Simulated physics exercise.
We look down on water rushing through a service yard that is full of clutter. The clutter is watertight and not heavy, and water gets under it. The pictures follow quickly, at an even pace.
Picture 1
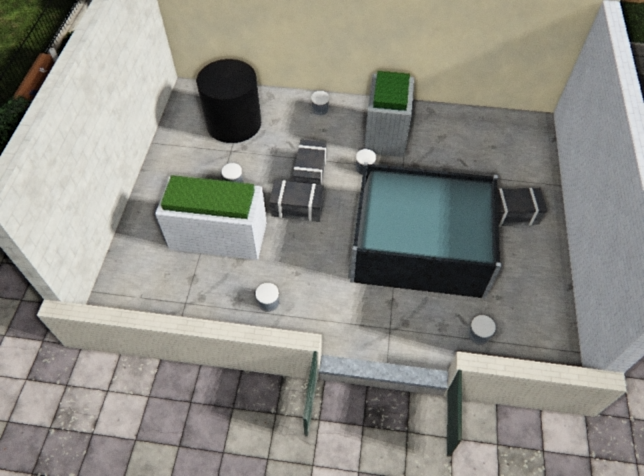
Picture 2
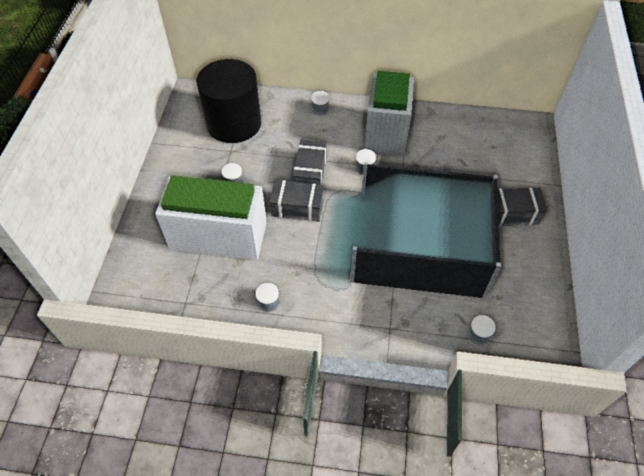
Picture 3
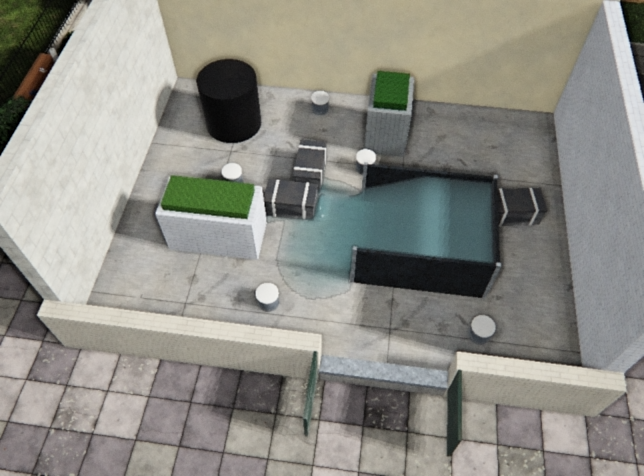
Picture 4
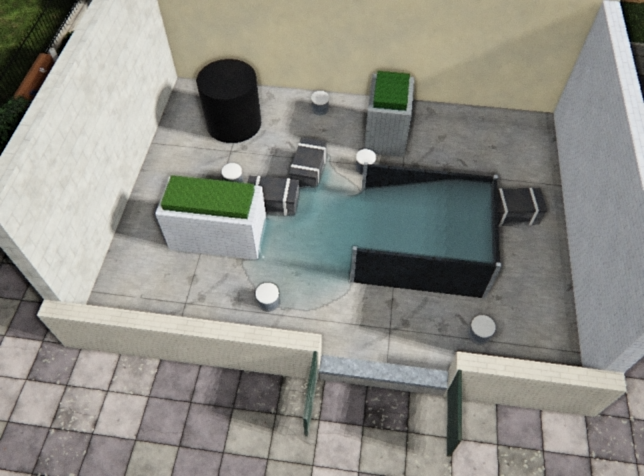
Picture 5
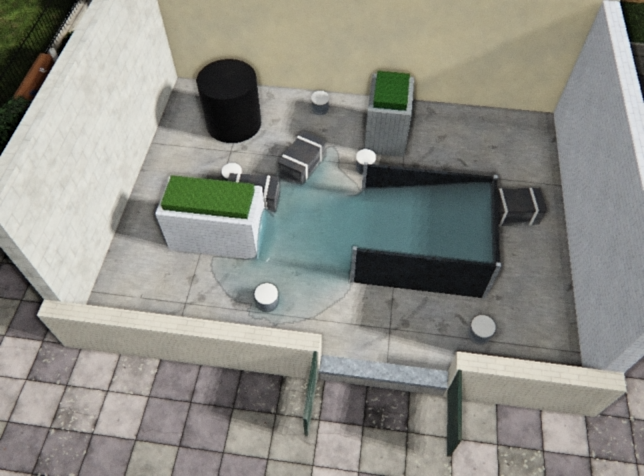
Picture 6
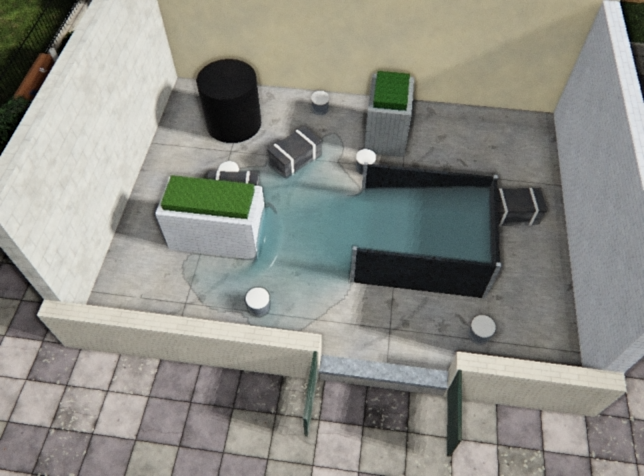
In a walled, paved yard seen from above, teal water pours leftward from an open-sided dark tank and spreads across the floor, pushing two dark trunks with pale bands left past a white, green-topped planter and shifting small stools slightly.
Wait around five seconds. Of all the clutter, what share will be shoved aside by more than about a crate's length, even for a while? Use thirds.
Share: Two thirds or more.
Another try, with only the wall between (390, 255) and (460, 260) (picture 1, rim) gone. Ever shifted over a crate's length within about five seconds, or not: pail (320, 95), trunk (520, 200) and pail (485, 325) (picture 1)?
As listed: Under that, shifted that much, that far or more.
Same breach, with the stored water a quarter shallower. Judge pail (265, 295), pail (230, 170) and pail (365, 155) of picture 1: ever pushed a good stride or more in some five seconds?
One after the other: Swept aside, shifted that much, less than that.
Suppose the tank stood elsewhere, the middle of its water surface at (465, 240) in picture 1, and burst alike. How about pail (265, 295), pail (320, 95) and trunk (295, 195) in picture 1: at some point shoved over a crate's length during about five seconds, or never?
As listed: Moved that far, pushed that far, pushed that far.
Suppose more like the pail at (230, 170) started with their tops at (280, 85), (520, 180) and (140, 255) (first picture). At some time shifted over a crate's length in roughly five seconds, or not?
In that order: Pushed that far, less than that, yes.
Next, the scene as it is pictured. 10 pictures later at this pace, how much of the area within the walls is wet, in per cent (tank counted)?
Roughly 50 per cent.
A moment on, 4 of 8 are well off their spots; 1 afloat.
Next, 4 of 8 are well off their spots; 3 afloat.
Later, 5 of 8 are well off their spots; 5 afloat.
In the end, 6 of 8 are well off their spots, and 6 have been at some point; 4 afloat.
